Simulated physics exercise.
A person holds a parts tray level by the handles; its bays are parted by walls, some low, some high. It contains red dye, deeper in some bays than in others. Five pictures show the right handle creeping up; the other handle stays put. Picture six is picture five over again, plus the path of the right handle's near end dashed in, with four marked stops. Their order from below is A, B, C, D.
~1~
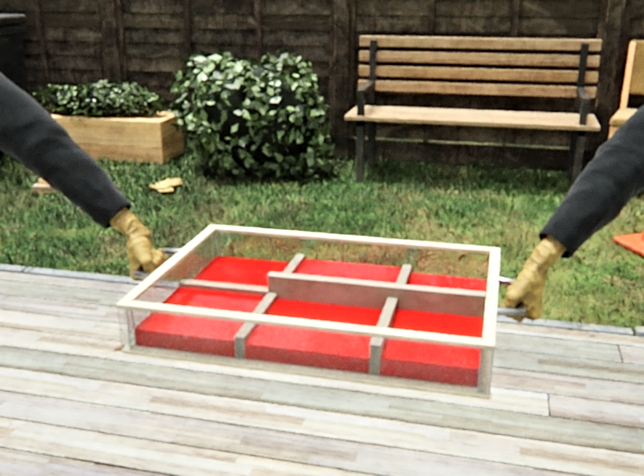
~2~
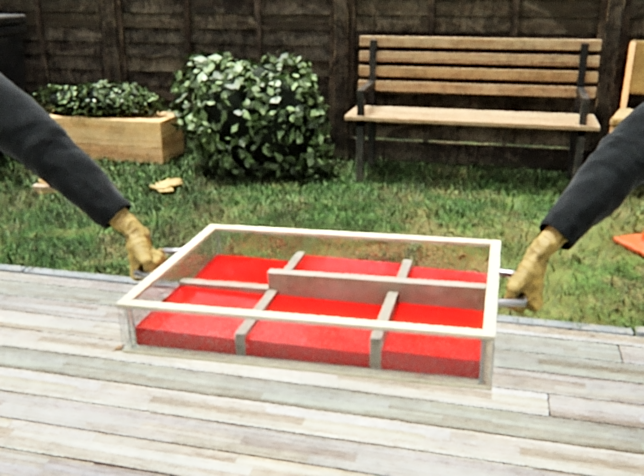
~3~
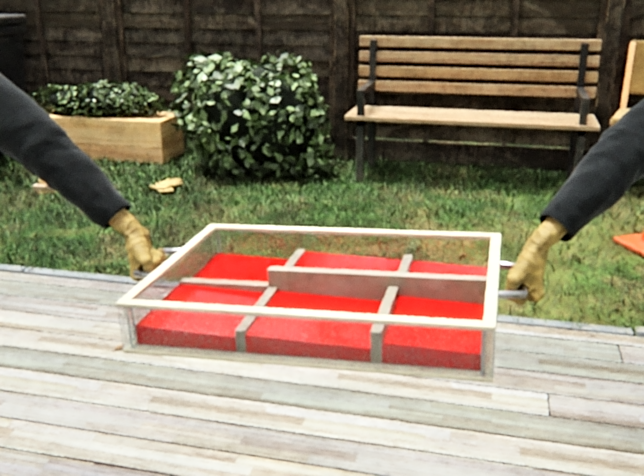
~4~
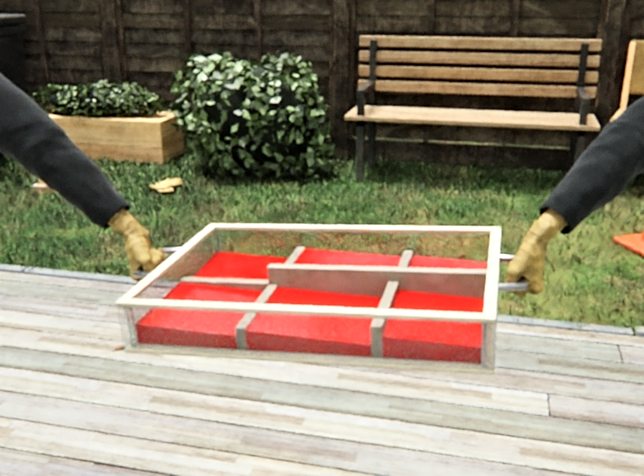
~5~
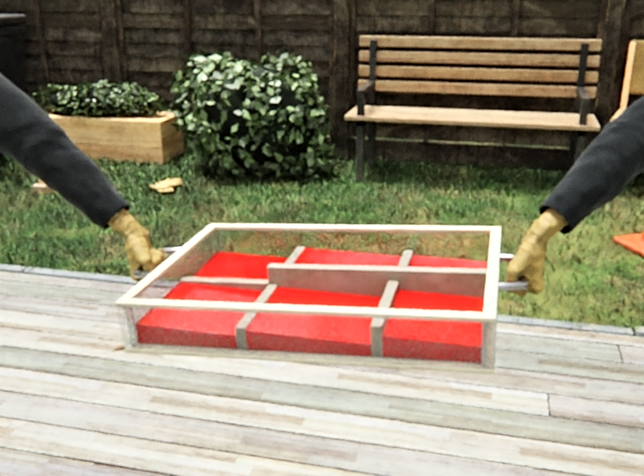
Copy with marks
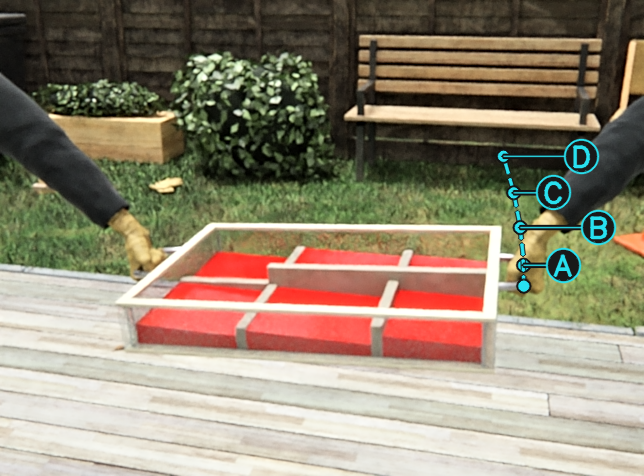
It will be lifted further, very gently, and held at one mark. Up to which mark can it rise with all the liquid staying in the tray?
Use stop C.
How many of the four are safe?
Three of them.
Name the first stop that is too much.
D it is.
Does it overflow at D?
Yes.
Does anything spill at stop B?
No, that is safe.
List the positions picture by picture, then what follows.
In the first picture, the tray is level; deepest in the front right bay, at (433, 335), shallowest in the back left; right handle at (521, 298).
In the second picture, tipped about 1° down to the left; no wall is crossed; right handle at (522, 289).
In the third picture, tipped about 3° down to the left; no wall is crossed; right handle at (523, 280).
In the fourth picture, tipped about 4° down to the left; no wall is crossed; right handle at (523, 273).
In the fifth picture, tipped about 4° down to the left; deepest in the front right bay, at (435, 315), shallowest in the back left; right handle at (523, 272).
In cyan, A at (523, 265); B at (520, 227); C at (513, 192); D at (503, 156).
Choosing A, nothing spills; the back middle bay holds the most.
Choosing B, nothing spills; the back left bay holds the most.
Choosing C, nothing spills; the front left bay holds the most.
Choosing D, about 10 % goes over the rim.
